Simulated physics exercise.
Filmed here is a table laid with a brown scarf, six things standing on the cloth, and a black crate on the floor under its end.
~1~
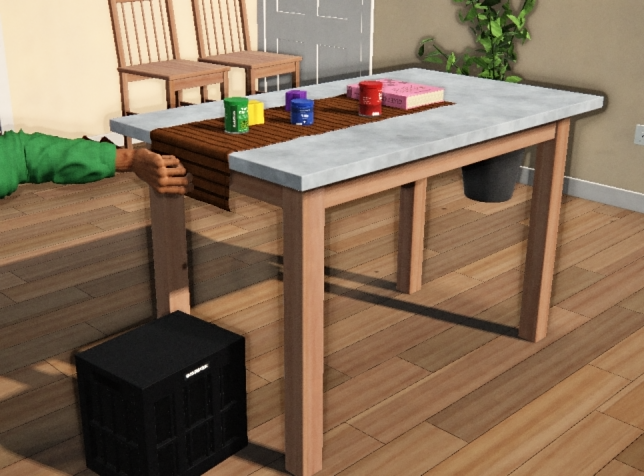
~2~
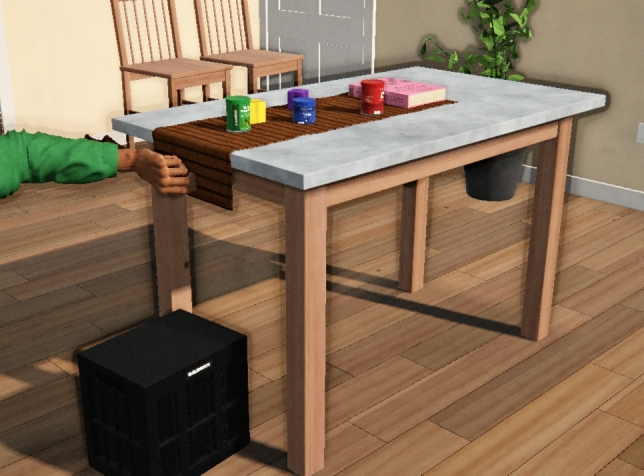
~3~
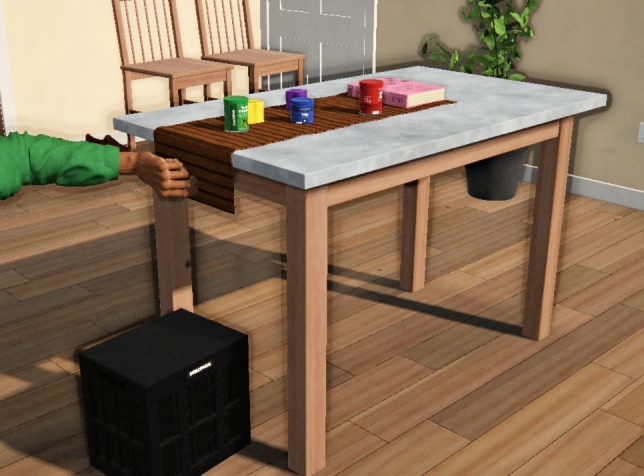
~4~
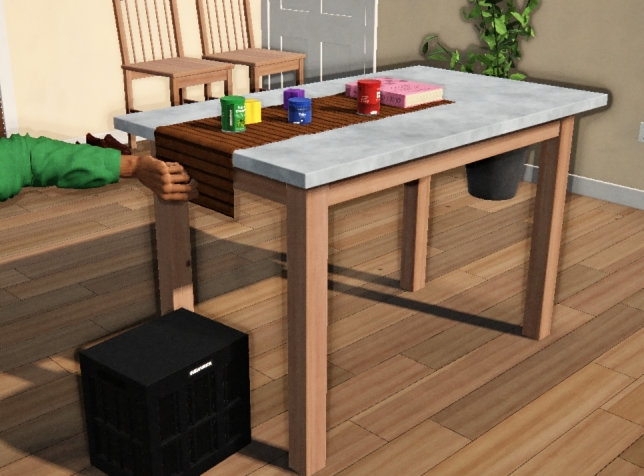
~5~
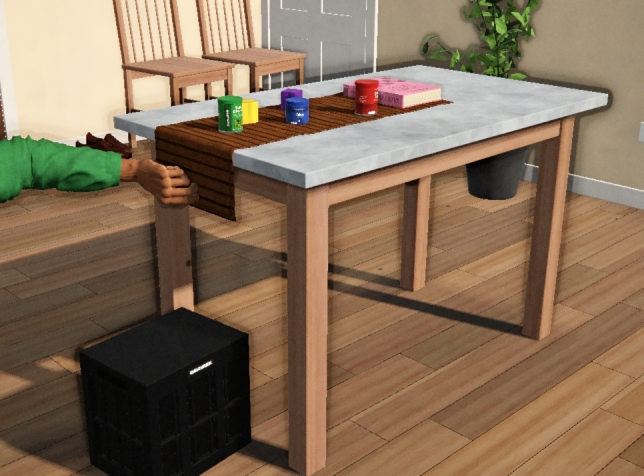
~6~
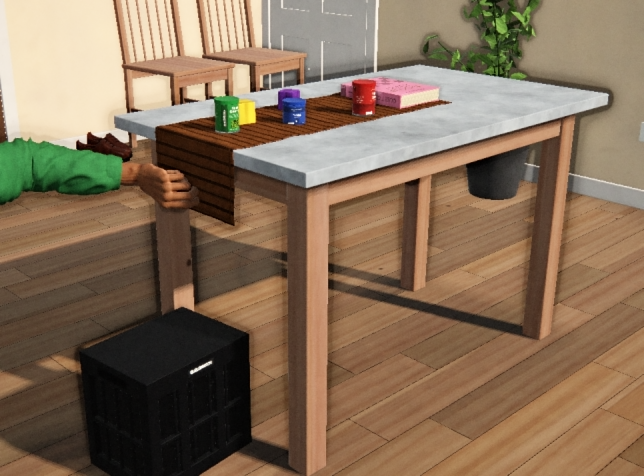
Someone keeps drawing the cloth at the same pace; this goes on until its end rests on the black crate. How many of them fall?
Count: Three.
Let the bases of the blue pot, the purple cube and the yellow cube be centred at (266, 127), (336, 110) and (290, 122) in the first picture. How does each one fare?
In the end the blue pot gets dislodged, while the purple cube rides it out and the yellow cube gets dislodged.
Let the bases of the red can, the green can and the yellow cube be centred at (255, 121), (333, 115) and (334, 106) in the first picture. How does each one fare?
Red can: Off; green can: Still on; yellow cube: Still on.
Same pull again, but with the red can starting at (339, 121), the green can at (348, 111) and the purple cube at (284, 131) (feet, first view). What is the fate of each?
Red can: Safe. Green can: Safe. Purple cube: Lost.
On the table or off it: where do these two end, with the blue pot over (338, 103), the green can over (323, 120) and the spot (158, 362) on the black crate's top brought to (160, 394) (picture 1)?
Blue pot stays, green can is gone.
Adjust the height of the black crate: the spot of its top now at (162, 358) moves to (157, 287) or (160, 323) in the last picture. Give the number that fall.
Counts: 1, 2.
Soon after, hem near (196, 248); all still up.
After that, hem near (197, 294); green can and yellow cube gone.
And then, hem on the crate; green can, yellow cube and blue pot gone.
In the end, hem on the crate; green can, yellow cube and blue pot gone. The answer is three.
